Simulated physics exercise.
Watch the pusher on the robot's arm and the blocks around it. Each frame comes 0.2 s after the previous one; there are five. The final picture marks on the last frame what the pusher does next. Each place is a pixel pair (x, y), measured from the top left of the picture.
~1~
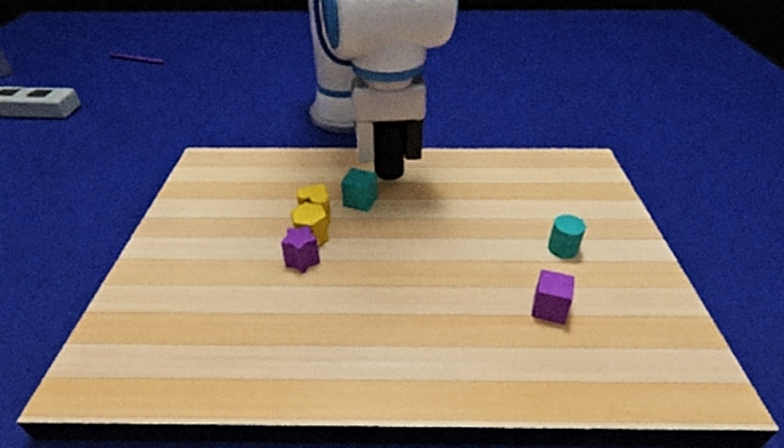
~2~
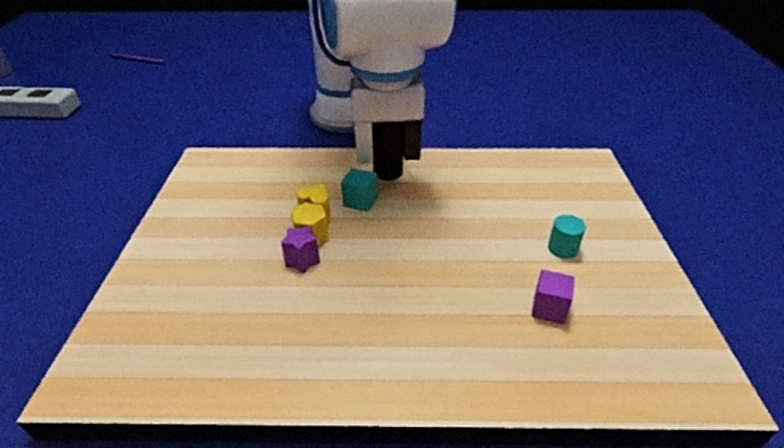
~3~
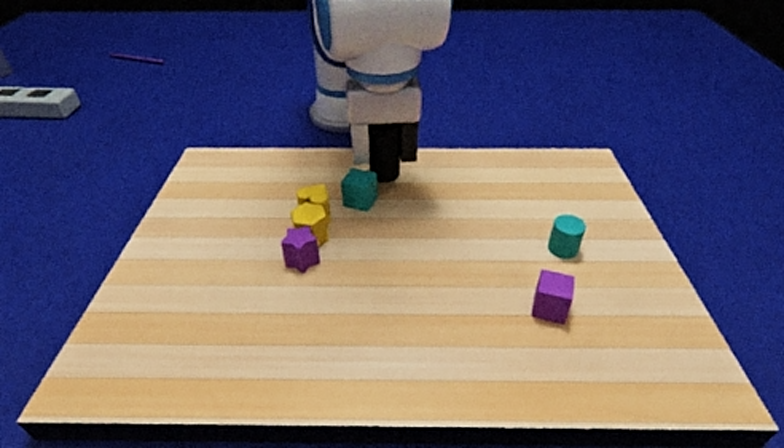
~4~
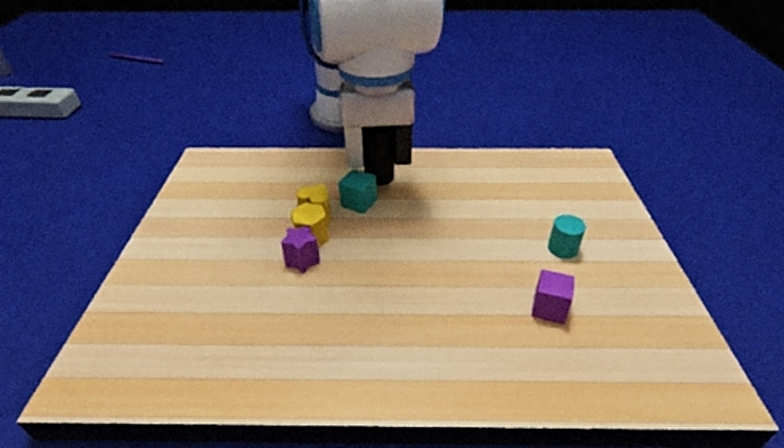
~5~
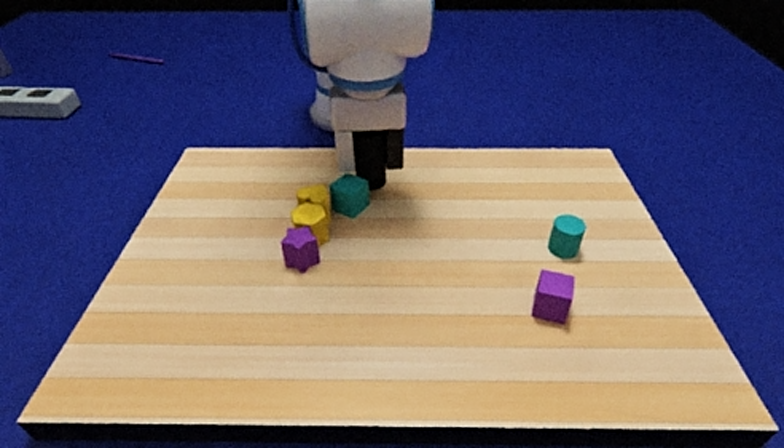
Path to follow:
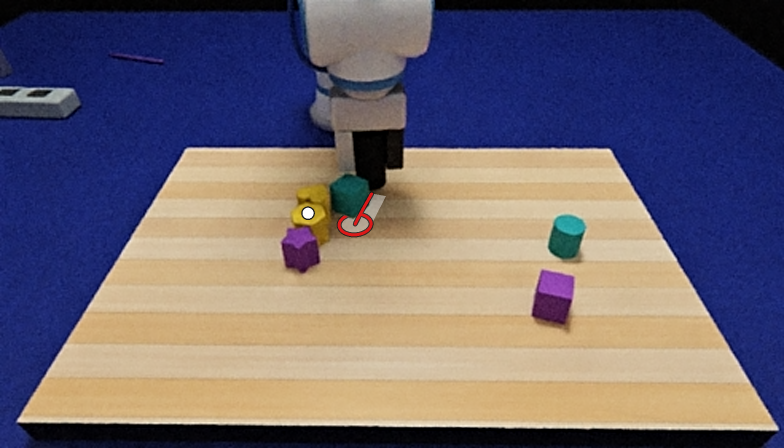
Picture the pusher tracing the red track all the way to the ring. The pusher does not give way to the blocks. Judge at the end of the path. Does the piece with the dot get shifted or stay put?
It is no longer where it was.
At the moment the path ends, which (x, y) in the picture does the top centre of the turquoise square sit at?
If I read the scene right, the answer is (322, 199).
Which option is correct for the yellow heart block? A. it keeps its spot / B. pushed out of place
Letter B.
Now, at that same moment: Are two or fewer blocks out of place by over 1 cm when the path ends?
No.
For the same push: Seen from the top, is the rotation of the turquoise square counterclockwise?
No, that is not what happens.
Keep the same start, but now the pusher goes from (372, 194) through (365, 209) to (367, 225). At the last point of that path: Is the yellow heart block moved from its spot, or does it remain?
The result: It moves.
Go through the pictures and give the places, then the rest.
In the first picture, pusher tip at (389, 172); block tops, purple star at (299, 236); yellow hexagon at (308, 213); yellow heart block at (314, 193); turquoise square at (359, 177).
In the second picture, pusher at (388, 173); blocks unchanged.
In the third picture, pusher at (385, 174); blocks unchanged.
In the fourth picture, pusher at (379, 177); turquoise square at (357, 179).
In the fifth picture, pusher at (371, 182); purple star at (299, 236); yellow hexagon at (308, 213); yellow heart block at (314, 193); turquoise square at (349, 183).
Path on the board, straight from (372, 194) to (355, 224); the dot is on the yellow hexagon.
On the path given first. Halfway along, pusher at (363, 196); yellow heart block at (304, 195); turquoise square at (333, 194), turned 40° clockwise.
At the end, pusher at (354, 212); purple star in place; yellow hexagon at (296, 217), turned 35° anticlockwise; yellow heart block at (295, 195), turned 20° clockwise; turquoise square at (322, 199), turned 60° clockwise.
